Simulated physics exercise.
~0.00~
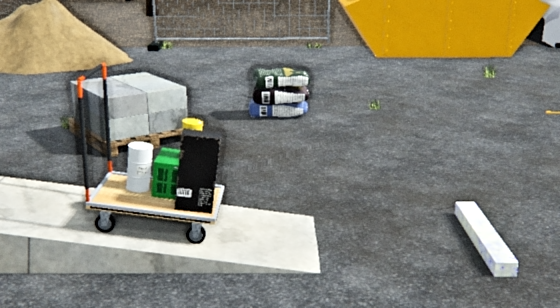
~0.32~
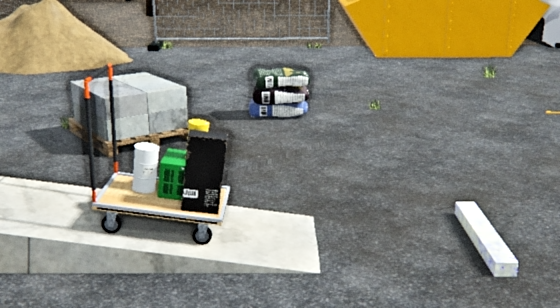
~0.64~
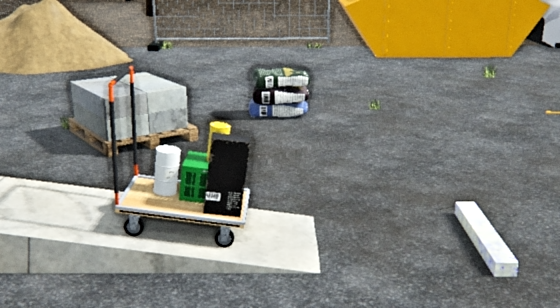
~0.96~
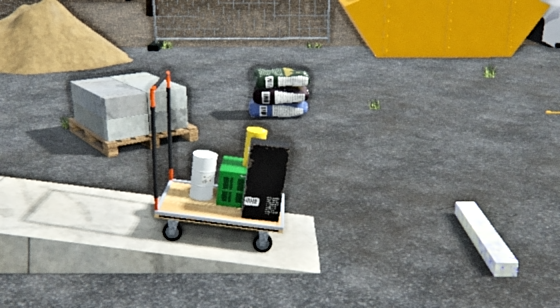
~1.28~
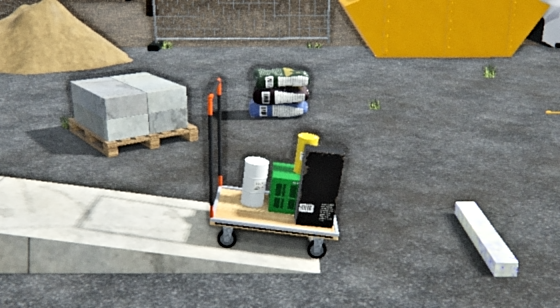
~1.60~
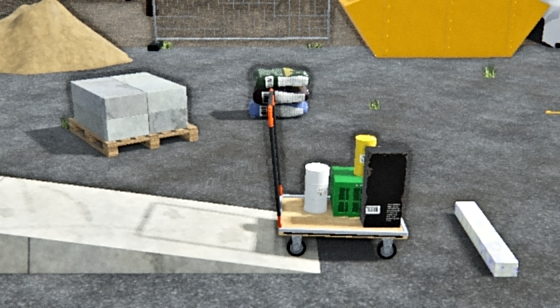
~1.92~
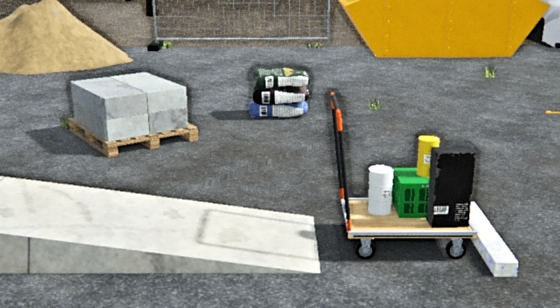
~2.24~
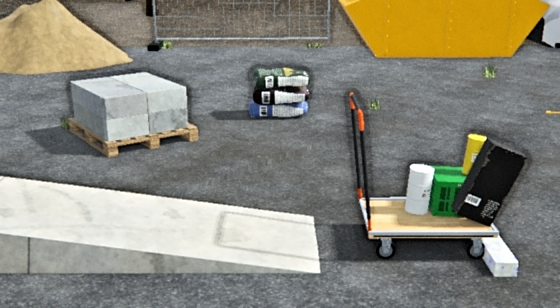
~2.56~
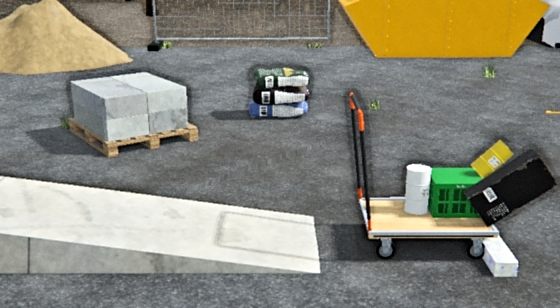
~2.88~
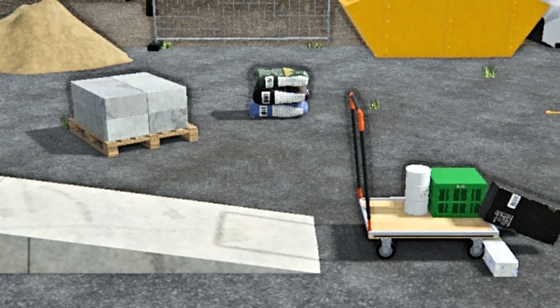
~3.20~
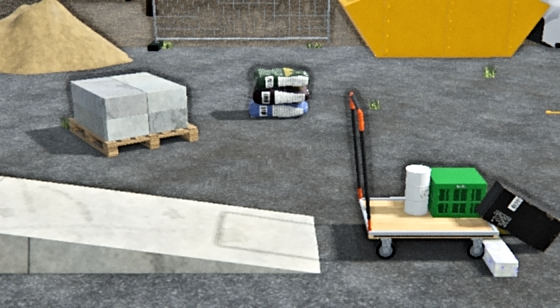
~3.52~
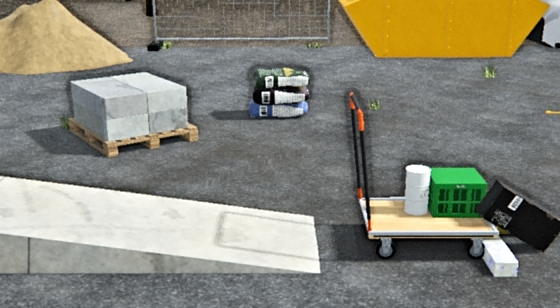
A flat trolley carrying a black box, a green crate and two canisters rolled right down a ramp and stopped against a white kerb, where the black box and yellow canister toppled off the front while the crate and white canister stayed aboard.
